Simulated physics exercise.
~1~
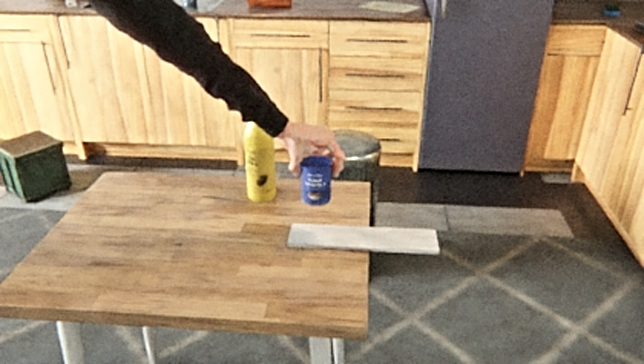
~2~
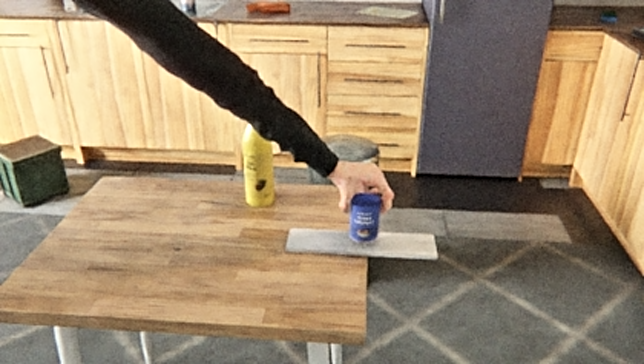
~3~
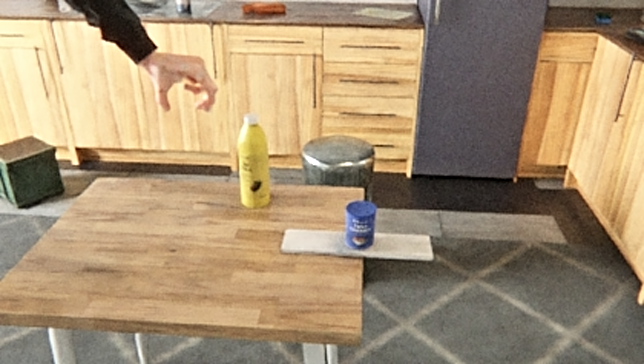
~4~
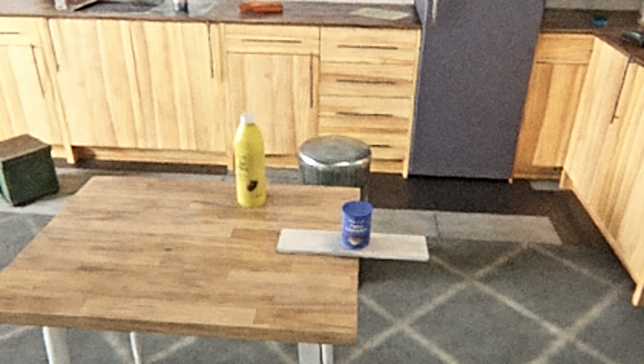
In a kitchen, a hand moved a blue tin from beside a yellow bottle on a wooden table onto a white board jutting past the table's edge, then let go and drew back, and the board stayed balanced with the tin upright.
